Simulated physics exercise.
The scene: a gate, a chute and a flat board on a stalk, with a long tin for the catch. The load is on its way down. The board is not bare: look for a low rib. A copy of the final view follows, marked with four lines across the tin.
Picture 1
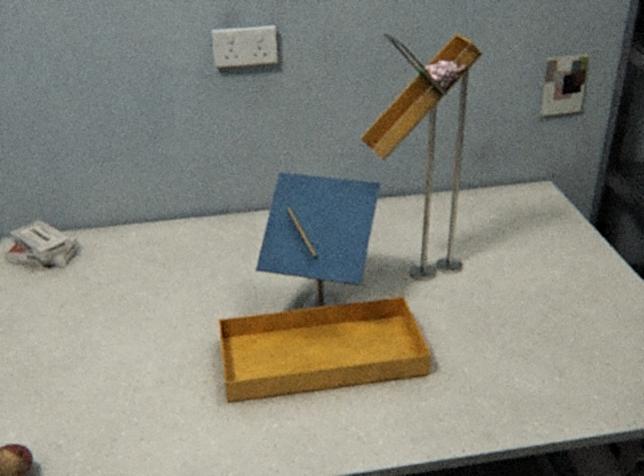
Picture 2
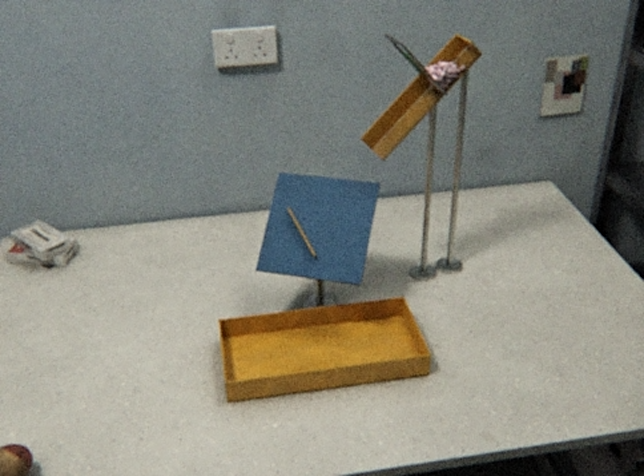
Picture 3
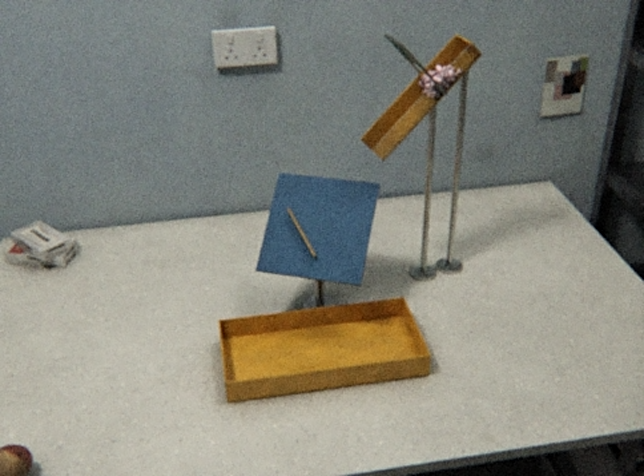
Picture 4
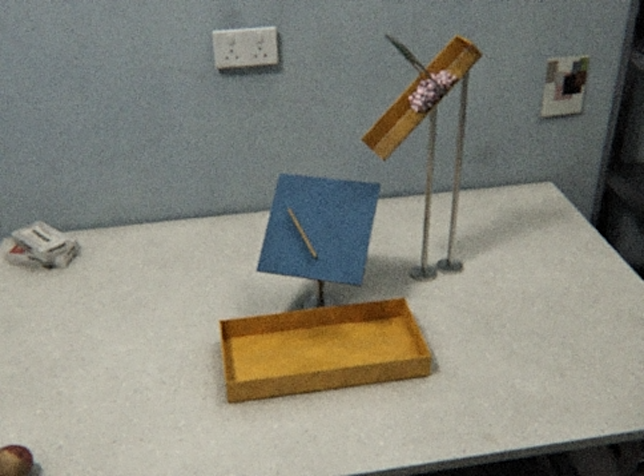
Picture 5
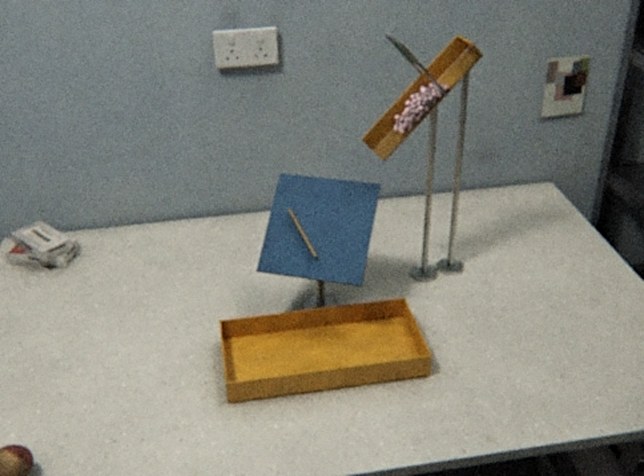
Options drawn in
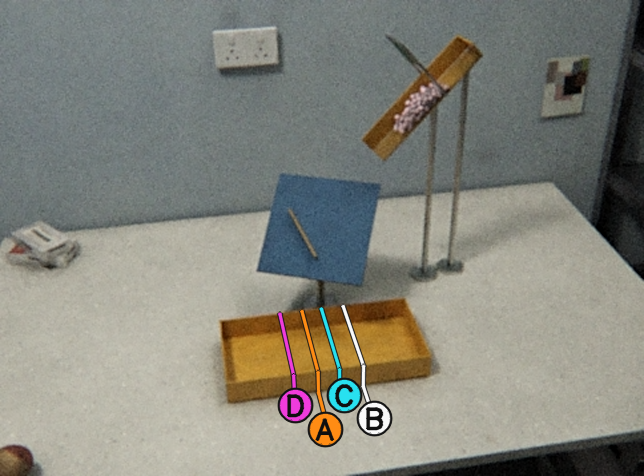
On a pale speckled tabletop against a blue-grey wall, small pinkish beads sit bunched behind a gate in a raised, sloping wooden-coloured chute, above a tilted blue board with a thin rib and an empty long tin. The gate swings up slightly, and the beads slide down leftward, spreading along the chute.
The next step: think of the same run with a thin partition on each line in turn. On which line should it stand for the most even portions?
C beats the others.
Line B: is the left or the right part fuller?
The left side.
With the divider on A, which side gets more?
Right.
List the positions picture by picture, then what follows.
The first frame shows load behind the gate (442, 75), sugar pearls; lip of the chute (377, 155), sloping fairly steeply.
The second frame shows middle of the board (318, 226), tilted fairly steeply; middle of its low edge (307, 277); of its high edge (329, 177).
The third frame shows front corners of the tin (226, 383) and (430, 355), empty; front of the load (424, 92).
The fourth frame shows middle of the load (430, 92); its front (418, 110), roughly a third of the way to the lip; rib from (289, 209) to (315, 256).
The fifth frame shows middle of the load (418, 105); its front (396, 129), roughly two thirds of the way to the lip.
On the marked copy, line A crosses the front rim at (317, 371); line B crosses the front rim at (363, 365); line C crosses the front rim at (339, 368); line D crosses the front rim at (293, 374).
Choosing A, of what is caught, about a tenth on the left of the divider, almost all on the right.
Choosing B, of what is caught, the larger part on the left of the divider, about a tenth on the right.
Choosing C, of what is caught, roughly half on the left of the divider, roughly half on the right.
Choosing D, of what is caught, just a few on the left of the divider, almost all on the right.
